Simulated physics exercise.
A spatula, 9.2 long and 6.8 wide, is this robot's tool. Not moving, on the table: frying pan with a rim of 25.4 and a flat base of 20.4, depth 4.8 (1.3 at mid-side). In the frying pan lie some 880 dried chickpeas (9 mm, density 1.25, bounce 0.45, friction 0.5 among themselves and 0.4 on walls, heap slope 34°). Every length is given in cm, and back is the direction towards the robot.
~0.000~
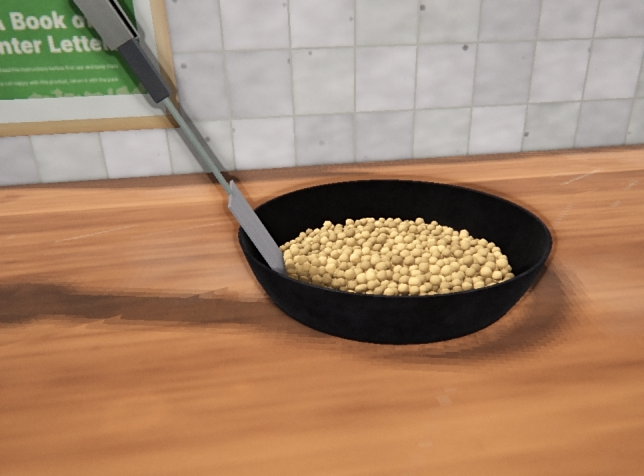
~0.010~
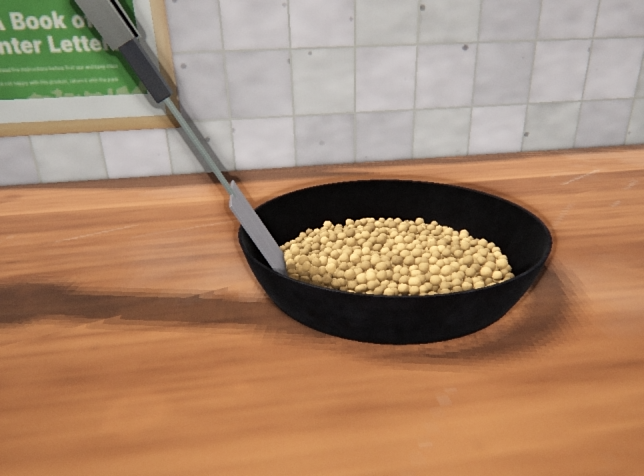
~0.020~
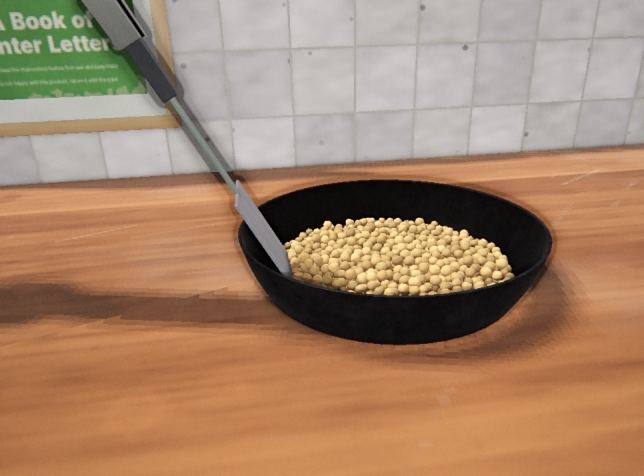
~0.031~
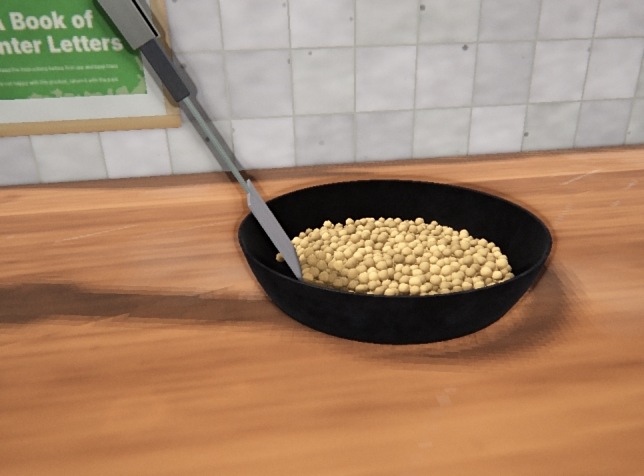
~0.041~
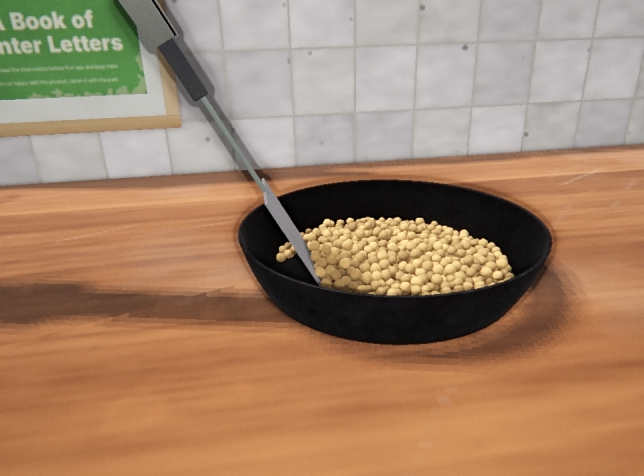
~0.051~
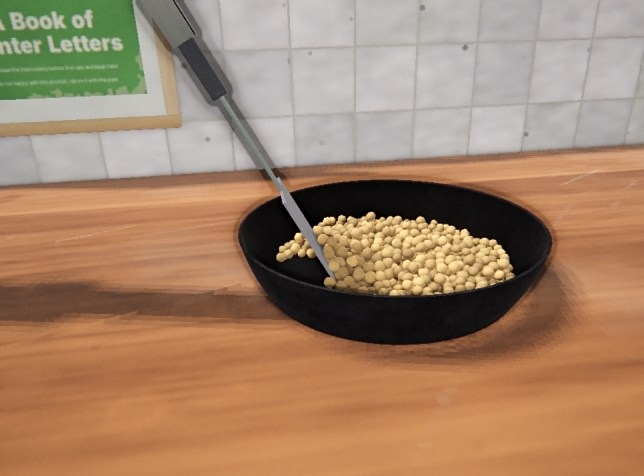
In a black frying pan, a grey spatula pushes slowly rightward into a heap of chickpeas.
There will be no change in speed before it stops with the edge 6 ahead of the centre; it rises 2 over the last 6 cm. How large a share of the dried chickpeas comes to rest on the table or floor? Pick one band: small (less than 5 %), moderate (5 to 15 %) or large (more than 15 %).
Moderate.
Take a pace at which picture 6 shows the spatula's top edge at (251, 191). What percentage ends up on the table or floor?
Near 0 in a hundred.
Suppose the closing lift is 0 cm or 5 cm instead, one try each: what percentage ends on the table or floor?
First try around 5 percent, second try around 10 percent.
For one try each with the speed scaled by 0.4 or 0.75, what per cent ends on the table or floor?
The two tries give about 0 and 5 in a hundred.
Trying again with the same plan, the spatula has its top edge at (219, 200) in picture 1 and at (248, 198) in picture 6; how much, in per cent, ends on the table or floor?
My guess would be close to 0 per cent.
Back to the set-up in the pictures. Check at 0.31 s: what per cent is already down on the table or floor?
Fraction noted: Close to 8 per cent.
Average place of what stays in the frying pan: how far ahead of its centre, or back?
Ahead, by around 3.5 cm.
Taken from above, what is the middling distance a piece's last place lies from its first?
I'd guess close to 3 centimetres.
After 0.08 s, sloping 62°, highest piece 7 above the table; 875 in the frying pan.
After 0.10 s, sloping 62°, highest piece 9 above the table; 875 in the frying pan.
After 0.31 s, sloping 62°, highest piece 6 above the table; 800 in the frying pan, 66 on the table or floor, 9 on the blade or in flight.
After 1.36 s, sloping 62°, highest piece 5 above the table; 799 in the frying pan, 76 on the table or floor.
At rest, 799 in the frying pan, 76 on the table or floor. That is 9 % on the table or floor.
